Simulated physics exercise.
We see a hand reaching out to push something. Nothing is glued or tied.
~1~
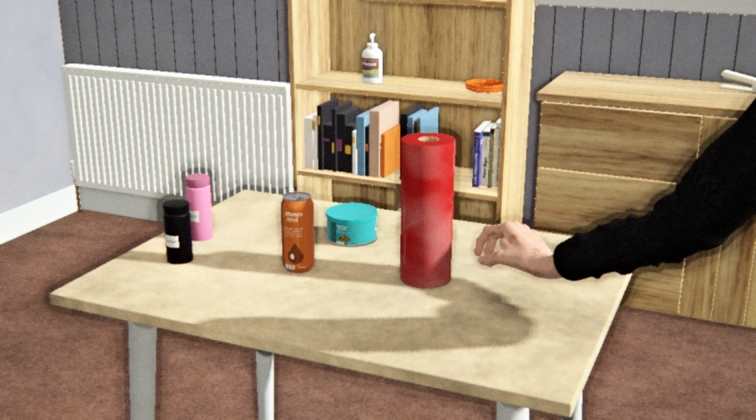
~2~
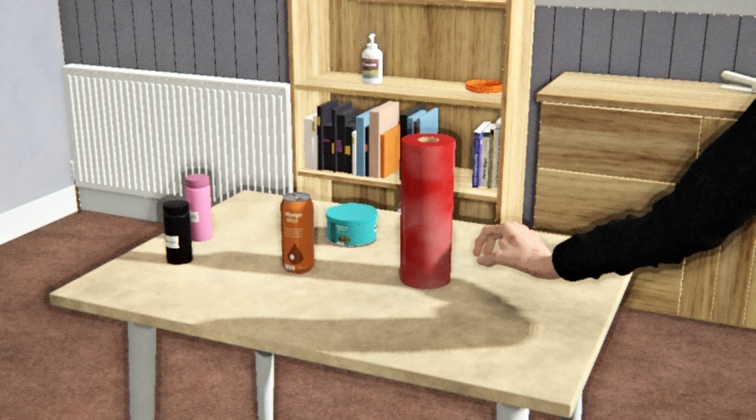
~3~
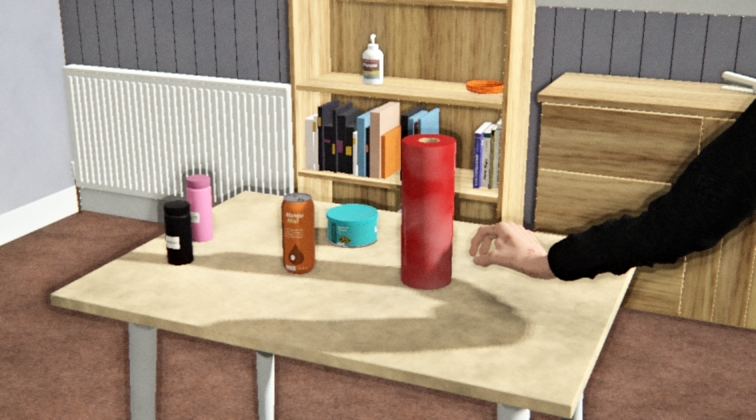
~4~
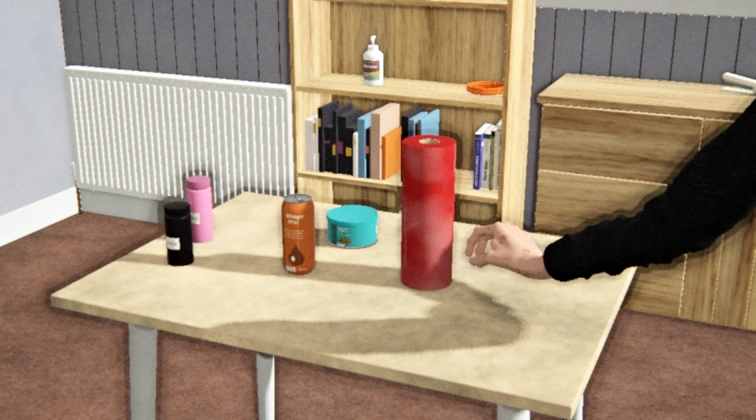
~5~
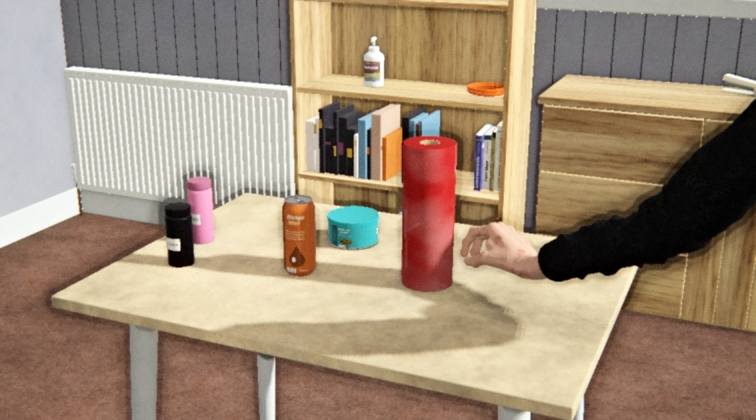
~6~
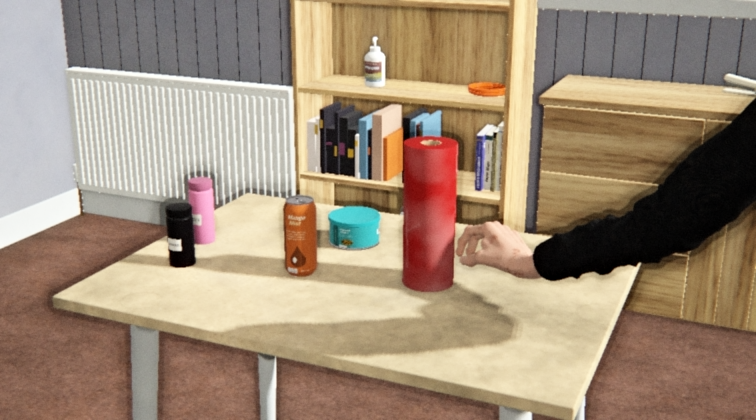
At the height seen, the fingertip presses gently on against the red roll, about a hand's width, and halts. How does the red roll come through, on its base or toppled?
The red roll keeps standing.
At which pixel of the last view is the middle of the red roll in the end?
At about (368, 205).
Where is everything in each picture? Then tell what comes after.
Red roll (427, 211), in the first picture.
Red roll (427, 211), in the second picture.
Red roll (428, 212), in the third picture.
Red roll (428, 213), in the fourth picture.
Red roll (429, 214), in the fifth picture.
Red roll (430, 214), in the sixth picture.
Then, 0.30 s later than the last frame, red roll moved a little near (418, 212).
Then, 0.60 s later than the last frame, red roll moved a little near (402, 210).
Then, 0.90 s later than the last frame, red roll moved about its own width near (387, 208).
Then, 1.30 s later than the last frame, red roll moved about its own width near (368, 205).
When it is over, moved from the start, red roll. End places, in pixels of the last picture, red roll near (368, 206).
